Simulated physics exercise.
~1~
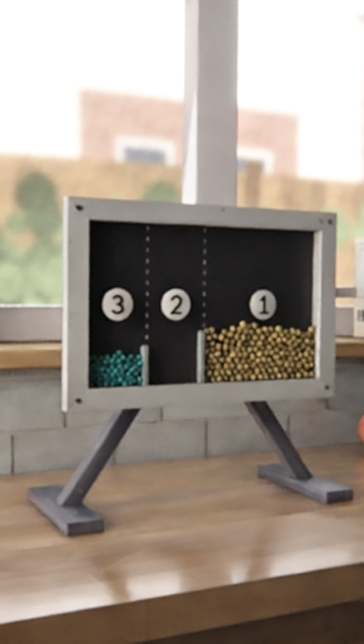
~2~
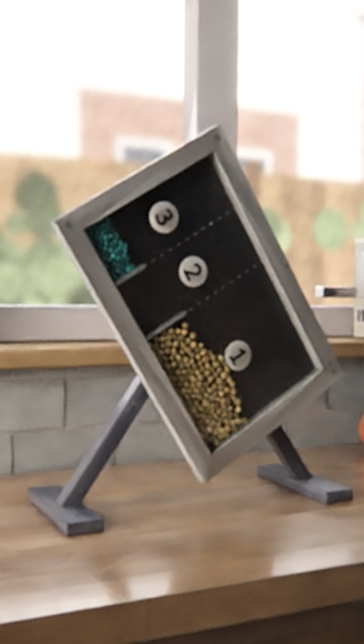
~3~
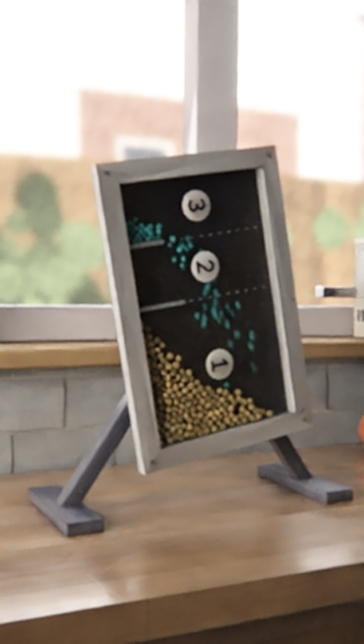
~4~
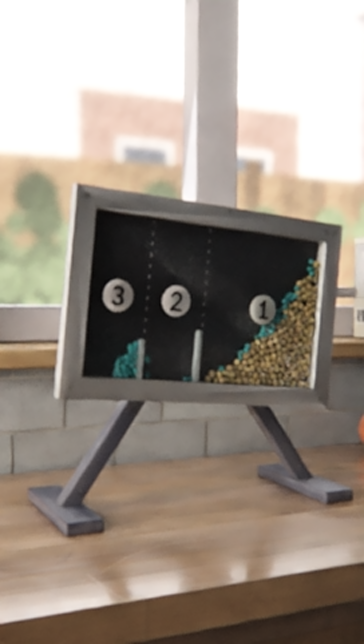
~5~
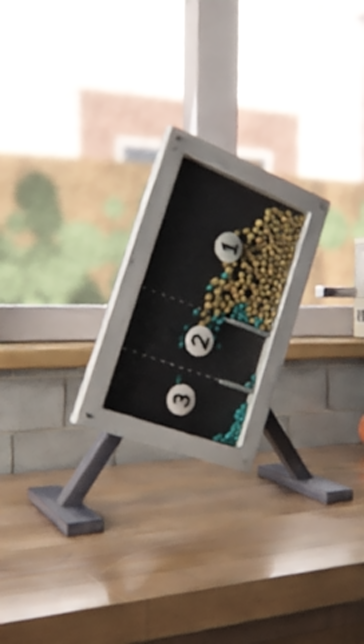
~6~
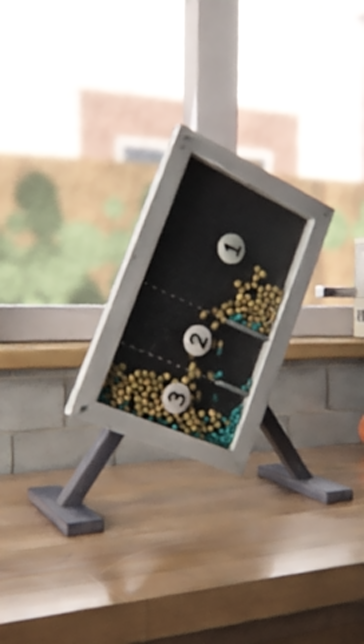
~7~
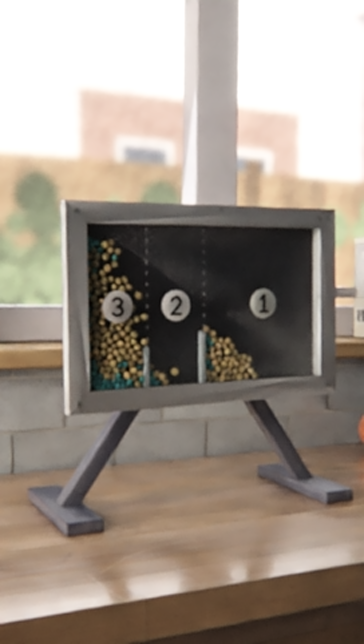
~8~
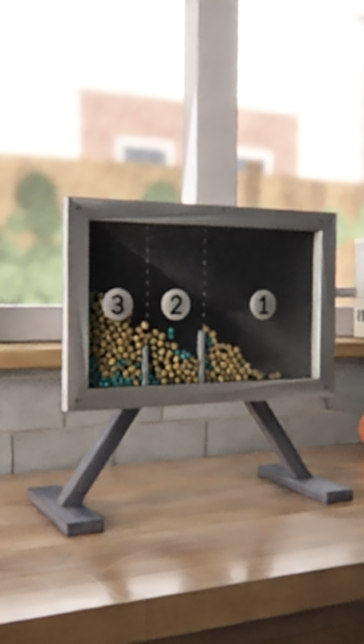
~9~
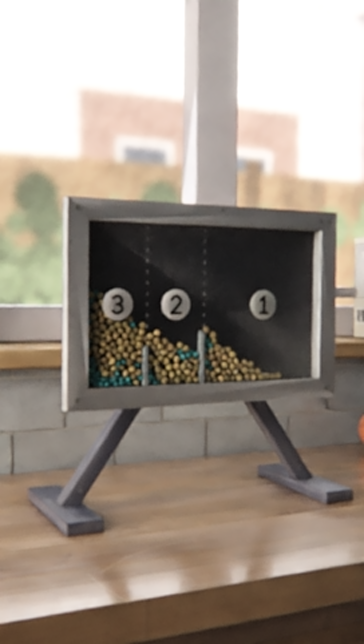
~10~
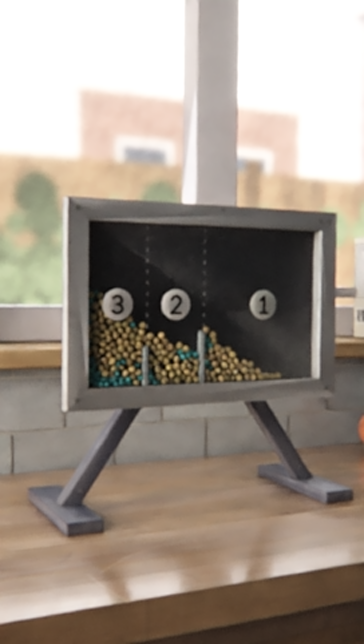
On a wooden counter by a window, a framed box of tan and turquoise beads tipped clockwise, swung back past level the other way, then returned level, its beads spilling between sections and settling in a mixed slope piled highest at the left.
